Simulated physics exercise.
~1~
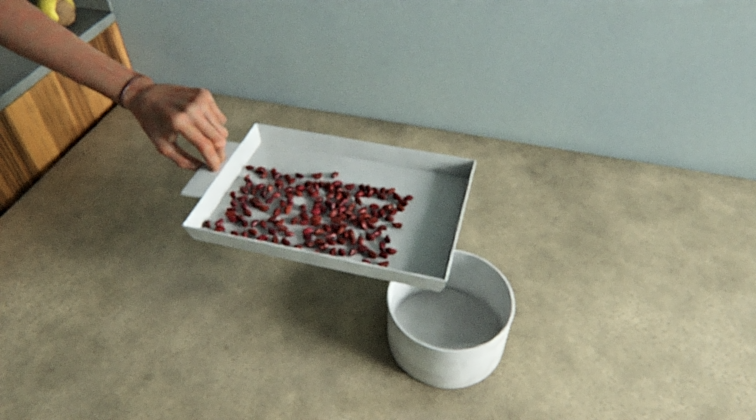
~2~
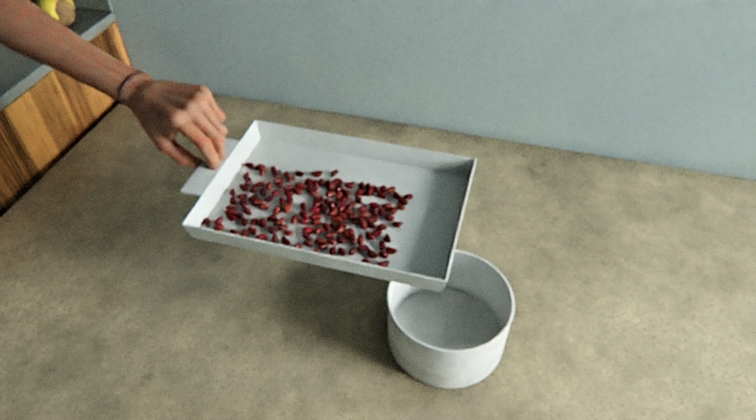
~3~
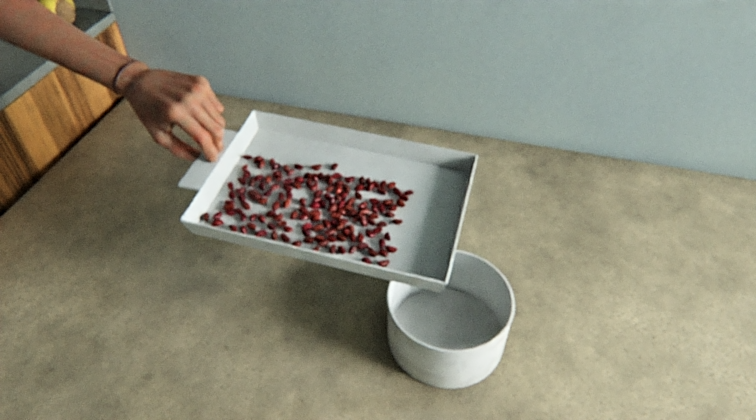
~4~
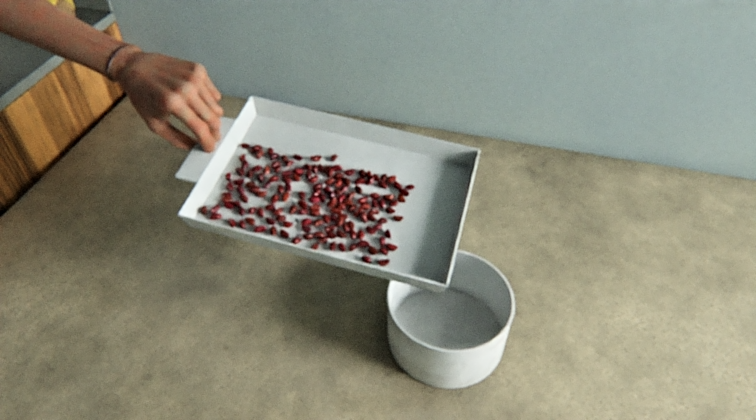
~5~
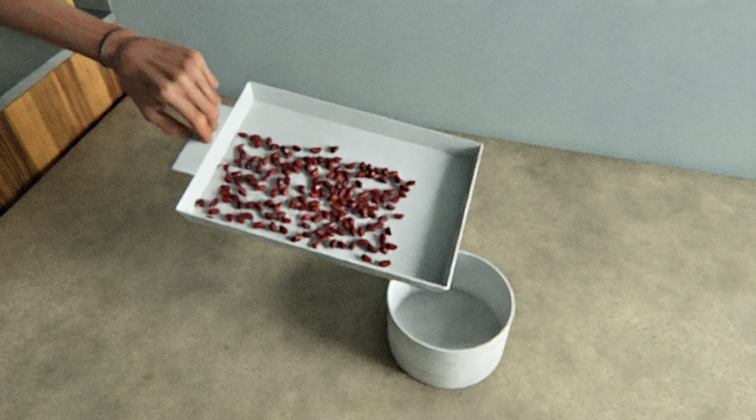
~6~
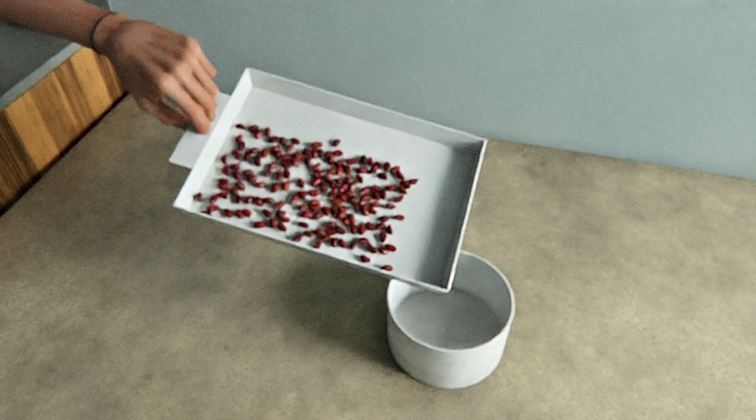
A shallow white tray scattered with dark red beans started out nearly level, then a hand on its left side raised that end steadily, slanting it down to the right above an empty white pot.
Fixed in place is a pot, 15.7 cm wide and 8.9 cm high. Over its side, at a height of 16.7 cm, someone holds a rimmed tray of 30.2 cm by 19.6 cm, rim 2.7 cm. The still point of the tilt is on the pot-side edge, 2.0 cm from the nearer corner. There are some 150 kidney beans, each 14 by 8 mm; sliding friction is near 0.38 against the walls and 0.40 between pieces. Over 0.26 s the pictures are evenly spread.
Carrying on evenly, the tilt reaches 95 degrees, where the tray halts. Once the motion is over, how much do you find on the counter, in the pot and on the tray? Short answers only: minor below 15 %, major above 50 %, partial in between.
As I see it, counter: The main mass. Pot: A little. Tray: A little.
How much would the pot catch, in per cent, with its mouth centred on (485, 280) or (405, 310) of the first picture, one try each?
Close to 0 in a hundred, then close to 30 in a hundred.
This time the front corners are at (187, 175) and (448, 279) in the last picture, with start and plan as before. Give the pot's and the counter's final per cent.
You'd end with pot at 65 and counter at 30.
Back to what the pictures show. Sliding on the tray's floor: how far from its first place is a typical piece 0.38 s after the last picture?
About 9 cm.
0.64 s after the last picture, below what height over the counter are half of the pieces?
Some 18 cm.
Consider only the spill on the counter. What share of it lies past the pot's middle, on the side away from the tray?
It comes to near 80 percent.
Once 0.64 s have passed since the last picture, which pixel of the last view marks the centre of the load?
Roughly (417, 294).
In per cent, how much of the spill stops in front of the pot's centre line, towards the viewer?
Some 100 per cent.
Then, 0.38 s after the last picture, tilt 55 degrees; the tray holds 100 %, the pot 0 %.
Then, 0.64 s after the last picture, tilt 80 degrees; the tray holds 80 %, the pot 0 %.
Then, 1.00 s after the last picture, tilt 95 degrees; the tray holds 10 %, the pot 5 %.
In the end, counter 90 %, pot 10 %, tray 0 %.
